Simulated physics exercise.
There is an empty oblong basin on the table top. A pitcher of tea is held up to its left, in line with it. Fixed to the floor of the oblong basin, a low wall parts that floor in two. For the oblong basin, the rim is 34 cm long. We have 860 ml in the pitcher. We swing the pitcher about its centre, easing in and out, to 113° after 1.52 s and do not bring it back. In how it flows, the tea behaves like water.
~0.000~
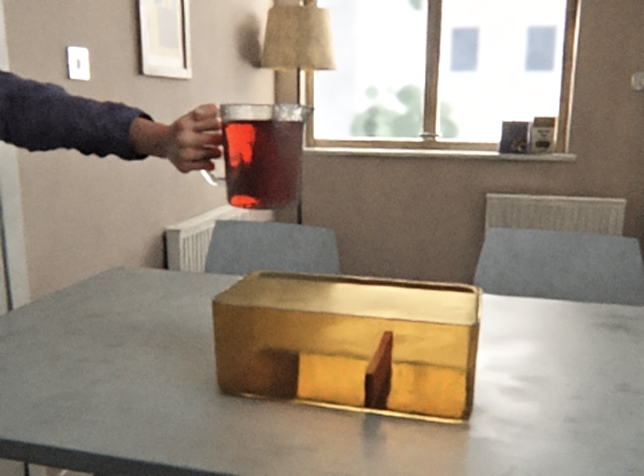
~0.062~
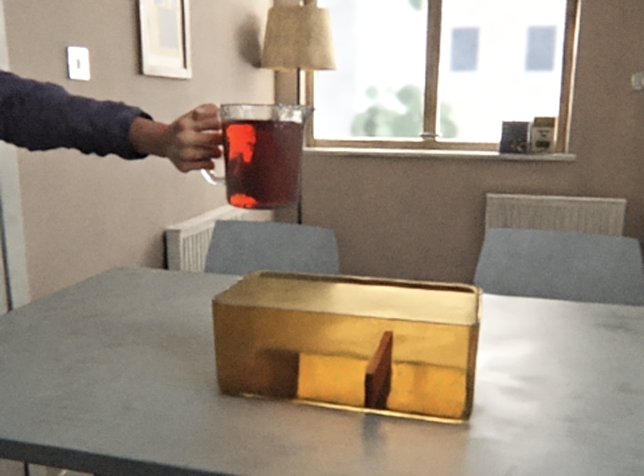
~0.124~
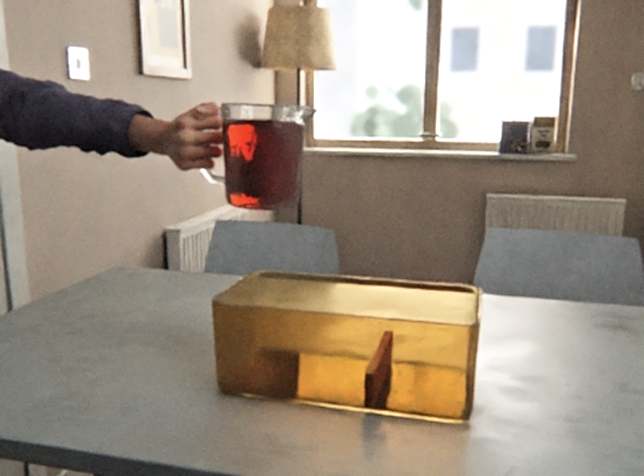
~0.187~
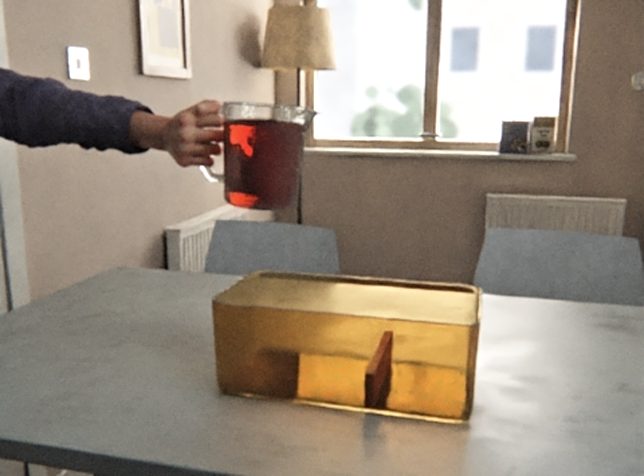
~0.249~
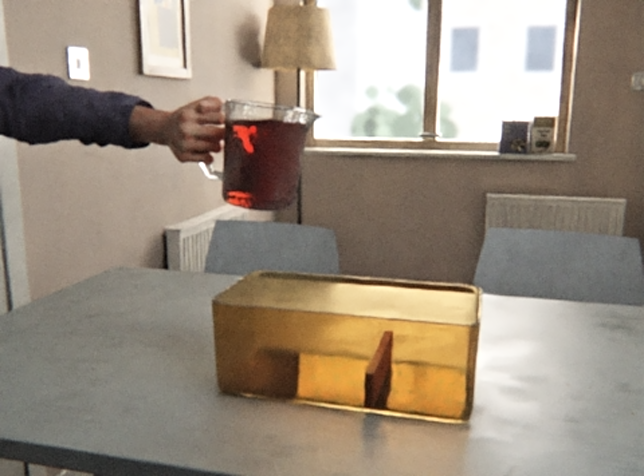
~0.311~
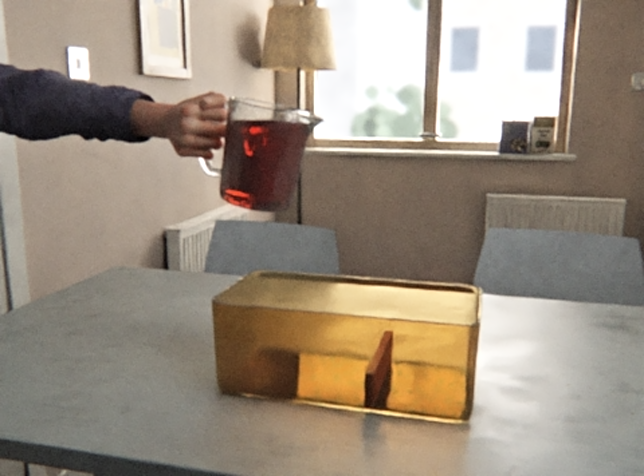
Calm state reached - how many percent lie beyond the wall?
47 percent, roughly.
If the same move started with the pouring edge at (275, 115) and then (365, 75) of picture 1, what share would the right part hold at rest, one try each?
Respectively about 5 and 75 percent.
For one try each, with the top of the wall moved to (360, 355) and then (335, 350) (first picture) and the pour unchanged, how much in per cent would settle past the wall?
First 70, then 95 per cent.
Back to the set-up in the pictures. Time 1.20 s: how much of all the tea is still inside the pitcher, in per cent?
Around 22 in a hundred is still there.
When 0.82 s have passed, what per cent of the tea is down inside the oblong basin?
About 5%.
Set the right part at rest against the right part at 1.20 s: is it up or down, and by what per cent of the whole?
Result: An increase, close to 8.
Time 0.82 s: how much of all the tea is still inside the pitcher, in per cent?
Near 80 in a hundred.
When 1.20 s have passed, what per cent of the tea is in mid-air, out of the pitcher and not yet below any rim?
Roughly 20 %.
After 0.82 s the tilt is 64° and 79 per cent is still to pour, 1 is left of the wall and 4 right of it.
After 1.20 s the tilt is 101° and 23 per cent is still to pour, 17 is left of the wall and 39 right of it.
After 1.59 s the tilt is 113° and 0 per cent is still to pour, 51 is left of the wall and 46 right of it.
After 2.02 s the tilt is 113° and 0 per cent is still to pour, 52 is left of the wall and 47 right of it.
In the end 52 per cent lies left of the wall, 47 right of it and 1 outside.
